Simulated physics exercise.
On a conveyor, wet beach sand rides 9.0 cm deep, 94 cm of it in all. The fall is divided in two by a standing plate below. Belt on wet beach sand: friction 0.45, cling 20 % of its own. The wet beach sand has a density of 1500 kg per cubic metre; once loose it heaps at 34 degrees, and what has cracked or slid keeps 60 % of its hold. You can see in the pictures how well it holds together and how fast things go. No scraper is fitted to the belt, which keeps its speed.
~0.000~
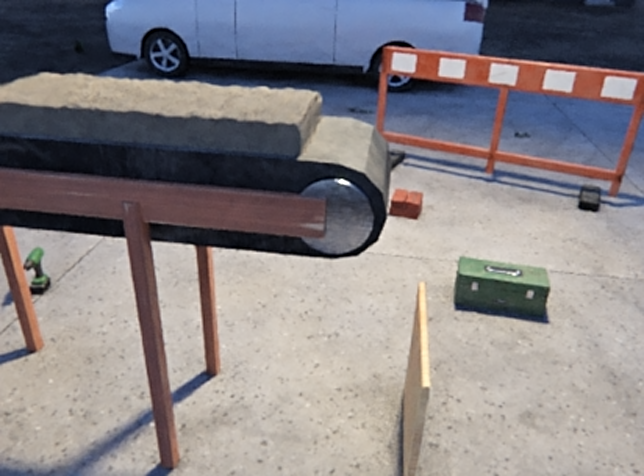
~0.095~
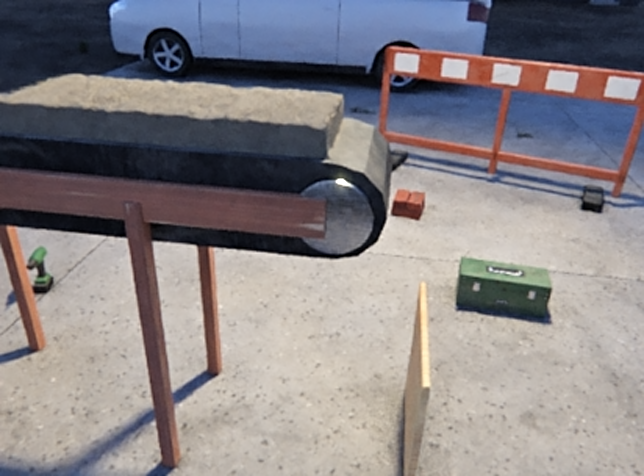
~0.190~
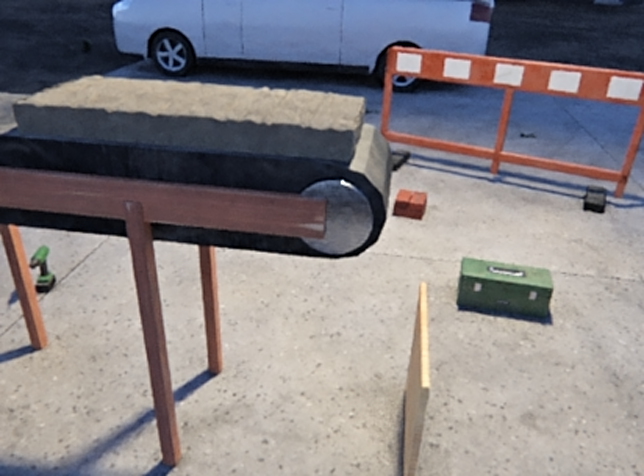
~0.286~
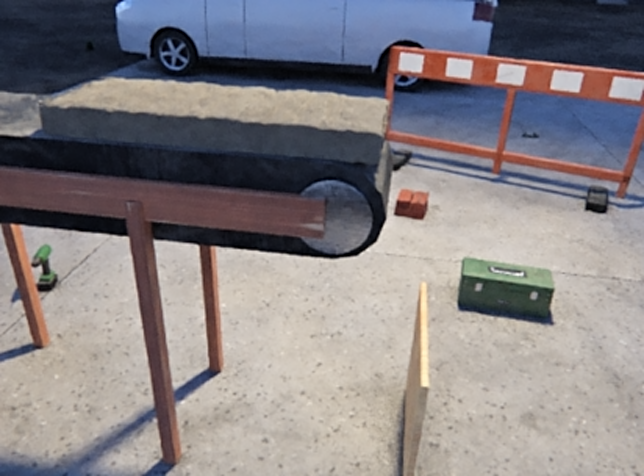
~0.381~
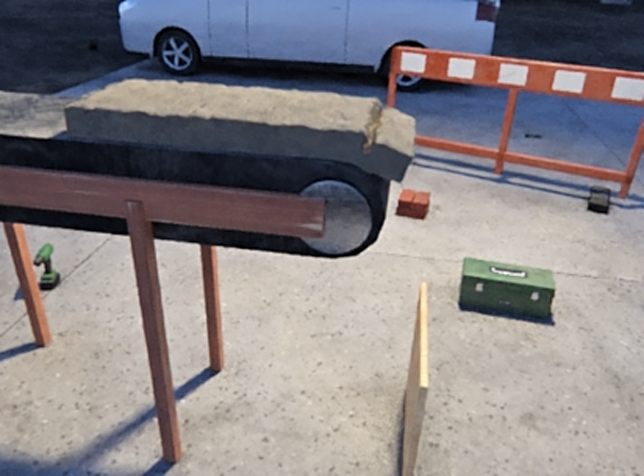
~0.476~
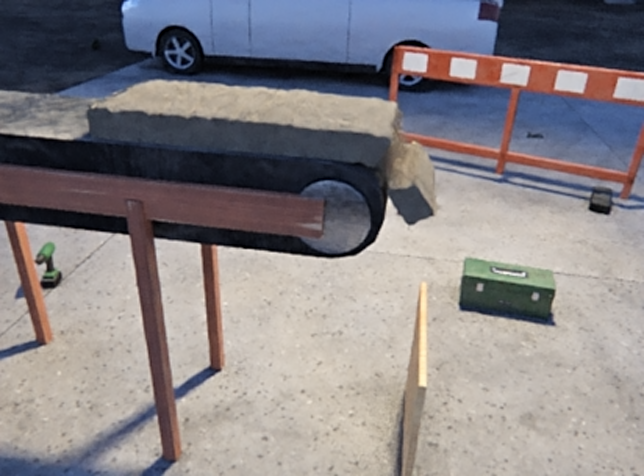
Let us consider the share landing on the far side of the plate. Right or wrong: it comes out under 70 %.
Wrong, it is above 70 %.
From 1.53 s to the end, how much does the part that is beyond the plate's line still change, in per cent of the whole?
About 16 %.
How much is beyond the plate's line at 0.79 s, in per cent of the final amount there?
The figure is about 20 %.
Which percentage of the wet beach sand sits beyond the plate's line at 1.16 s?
50 per cent.
After 0.79 s, 22 % is beyond the plate's line.
After 1.16 s, 51 % is beyond the plate's line.
After 1.53 s, 78 % is beyond the plate's line.
After 1.90 s, 94 % is beyond the plate's line.
After 3.18 s, at the end, 94 % is beyond the plate's line.
